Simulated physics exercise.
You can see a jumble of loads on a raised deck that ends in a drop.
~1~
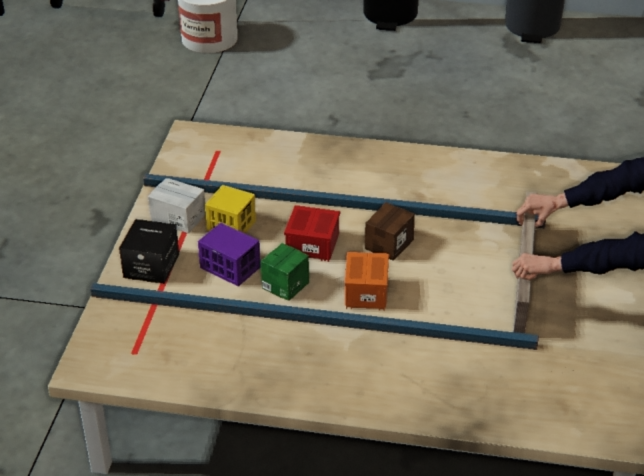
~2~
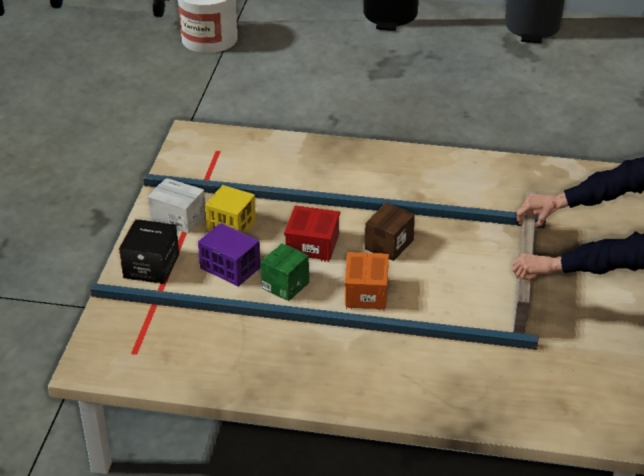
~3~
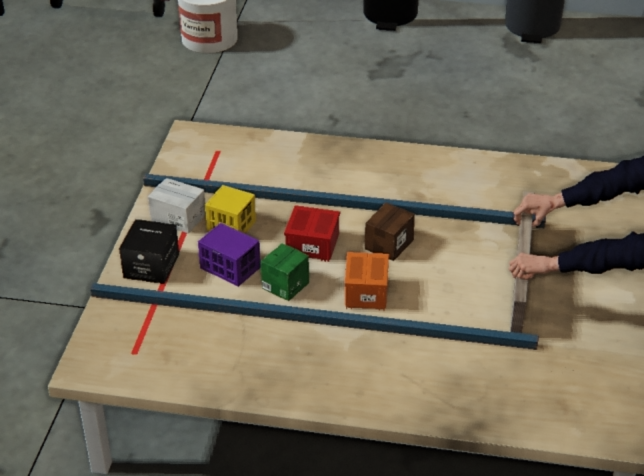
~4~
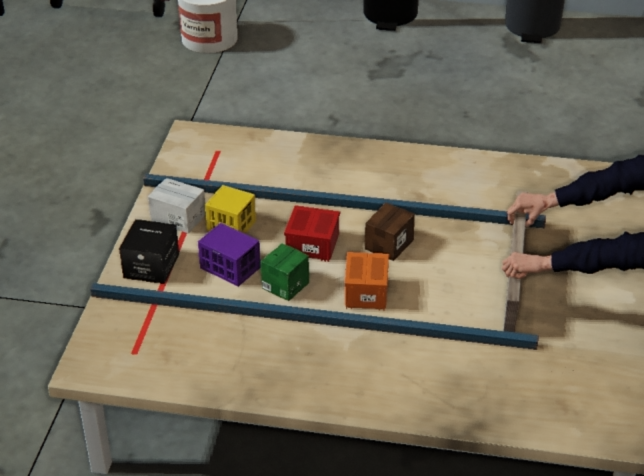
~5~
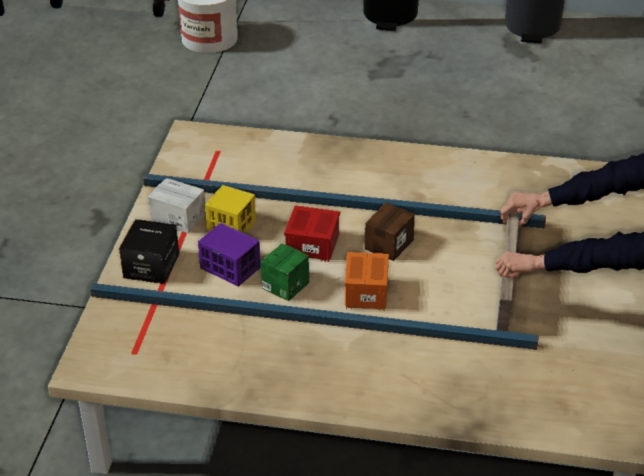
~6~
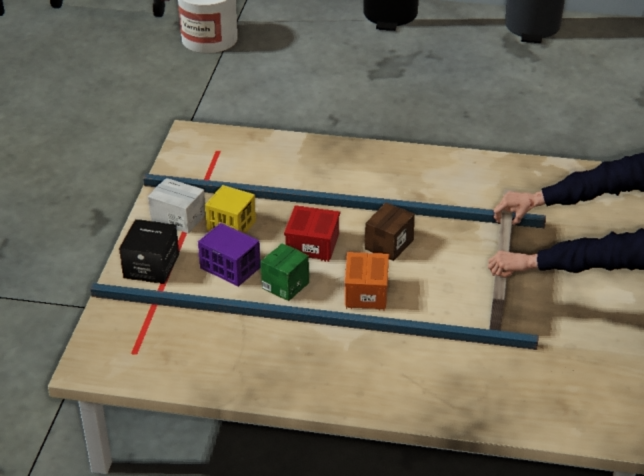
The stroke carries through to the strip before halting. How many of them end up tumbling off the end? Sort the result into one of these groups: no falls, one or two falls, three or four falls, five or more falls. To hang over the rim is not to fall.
Three or four falls.
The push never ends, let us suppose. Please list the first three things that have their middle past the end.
White box, then black box, then yellow crate.
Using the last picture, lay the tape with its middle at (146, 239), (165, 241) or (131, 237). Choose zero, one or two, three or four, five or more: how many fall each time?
First at least five, then five or more, then more than four.
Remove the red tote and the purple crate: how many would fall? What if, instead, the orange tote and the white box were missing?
The count is 2 in the first case and 2 in the second.
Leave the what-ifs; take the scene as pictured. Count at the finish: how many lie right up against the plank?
The count in contact is 2.
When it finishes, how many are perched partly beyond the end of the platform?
I'd say 2 of them.
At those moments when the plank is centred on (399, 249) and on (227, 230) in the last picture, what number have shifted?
The count reaches 1 first and 8 second.
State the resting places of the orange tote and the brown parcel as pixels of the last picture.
Orange tote: (148, 256); brown parcel: (170, 211).
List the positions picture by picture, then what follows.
In the first picture, black box (150, 251); white box (177, 205); yellow crate (231, 213); plank (525, 262); tape (180, 243).
In the second picture, white box (177, 206); brown parcel (390, 232).
In the third picture, yellow crate (231, 213); red tote (313, 234).
In the fourth picture, black box (150, 251); orange tote (367, 281).
In the fifth picture, white box (177, 206); green box (285, 272).
In the sixth picture, black box (150, 251); white box (177, 206); yellow crate (231, 213); plank (502, 260); tape (180, 243).
A little later, none off yet; black box at rest near (150, 251); white box at rest near (177, 206); yellow crate at rest near (231, 213).
When it is over, the number that fall off is three or four; down, purple crate, yellow crate, white box and black box.
